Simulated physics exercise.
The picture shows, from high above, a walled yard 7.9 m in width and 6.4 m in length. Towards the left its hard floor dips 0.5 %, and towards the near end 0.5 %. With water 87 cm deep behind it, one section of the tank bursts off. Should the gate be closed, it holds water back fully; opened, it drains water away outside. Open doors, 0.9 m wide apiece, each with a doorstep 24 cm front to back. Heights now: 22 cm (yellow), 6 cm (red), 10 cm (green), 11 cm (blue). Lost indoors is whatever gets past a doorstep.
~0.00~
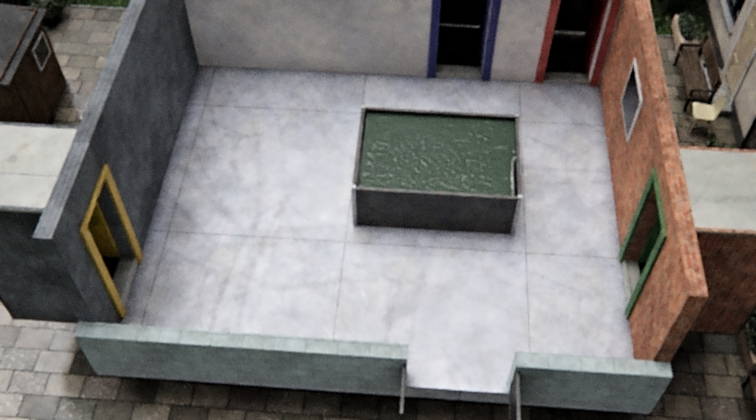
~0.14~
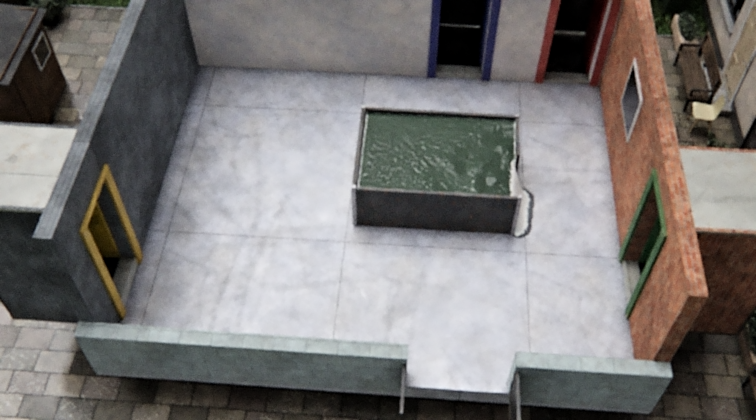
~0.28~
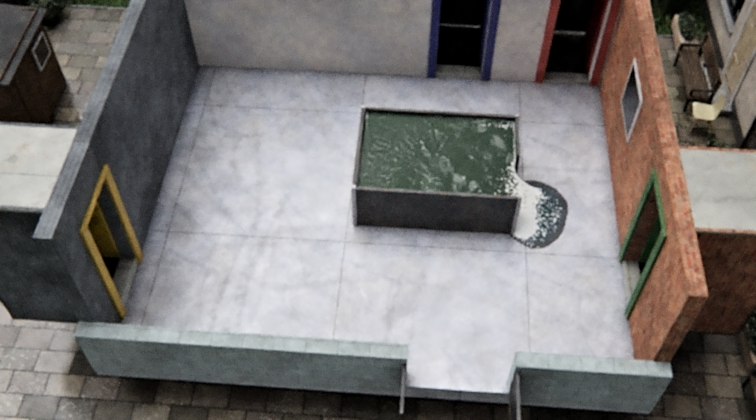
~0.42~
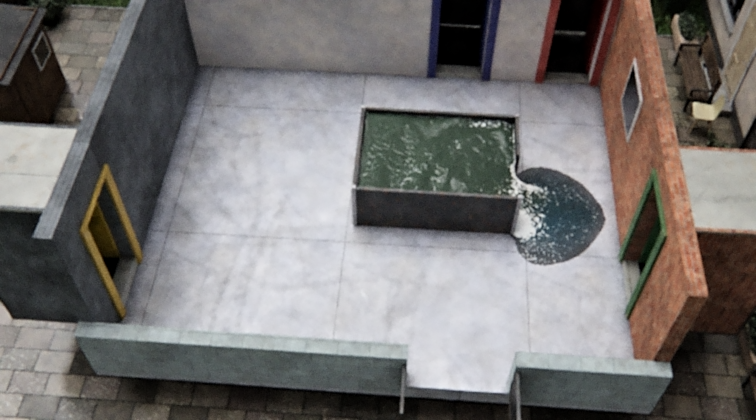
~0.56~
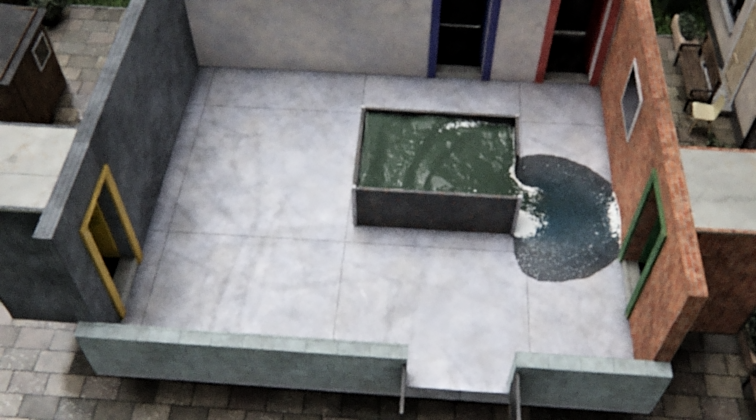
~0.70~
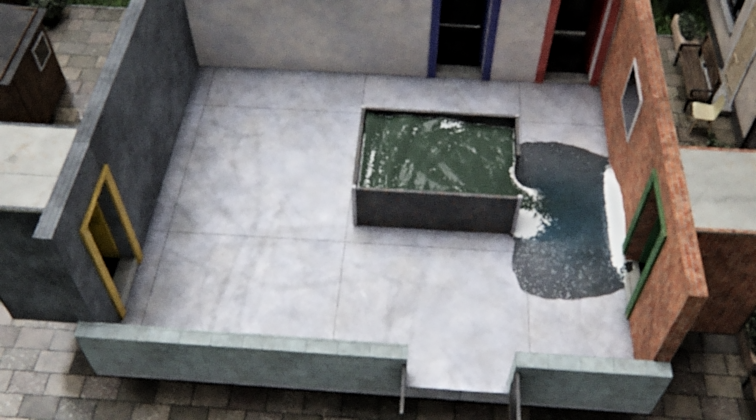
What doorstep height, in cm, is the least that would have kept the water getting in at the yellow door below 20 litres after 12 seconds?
The least height is about 8 cm.
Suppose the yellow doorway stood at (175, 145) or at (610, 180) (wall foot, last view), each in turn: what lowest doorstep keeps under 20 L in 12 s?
Roughly 6.5 cm for the first and 32 cm for the second.
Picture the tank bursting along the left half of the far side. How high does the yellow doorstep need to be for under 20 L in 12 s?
Required height: Approx. 10.0 cm.
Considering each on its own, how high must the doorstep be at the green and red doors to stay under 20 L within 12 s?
You'd want about 26 centimetres at green and about 24 centimetres at red.
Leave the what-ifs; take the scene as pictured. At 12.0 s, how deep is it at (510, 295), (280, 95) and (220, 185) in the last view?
The three readings, in order, are 2, 9 and 7 cm.
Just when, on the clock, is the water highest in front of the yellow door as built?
8.5 s.
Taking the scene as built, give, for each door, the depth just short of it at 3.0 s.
Door by door in centimetres - yellow 0, red 23, green 20, blue 6.
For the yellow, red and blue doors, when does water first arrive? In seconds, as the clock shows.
Yellow = 5.0 s, red = 1.6 s, blue = 2.6 s.
After 1.4 s water covers 15 % of the floor, deepest (50 cm) near (608, 221); it has not reached the yellow door.
After 3.0 s water covers 35 % of the floor, deepest (38 cm) near (628, 386); it has not reached the yellow door.
After 12.0 s water covers 100 % of the floor, deepest (10 cm) near (591, 384); 10 cm at the yellow door, 0 litres in over its 22 cm doorstep.
At the yellow door as built, the water arrived by 5.2 s and peaked near 12 cm at 8.6 s.
With a doorstep of 7 cm, 39 litres would have come in within the 12 s; with 10 cm, 2 litres. So under 20 litres takes about 8 cm.
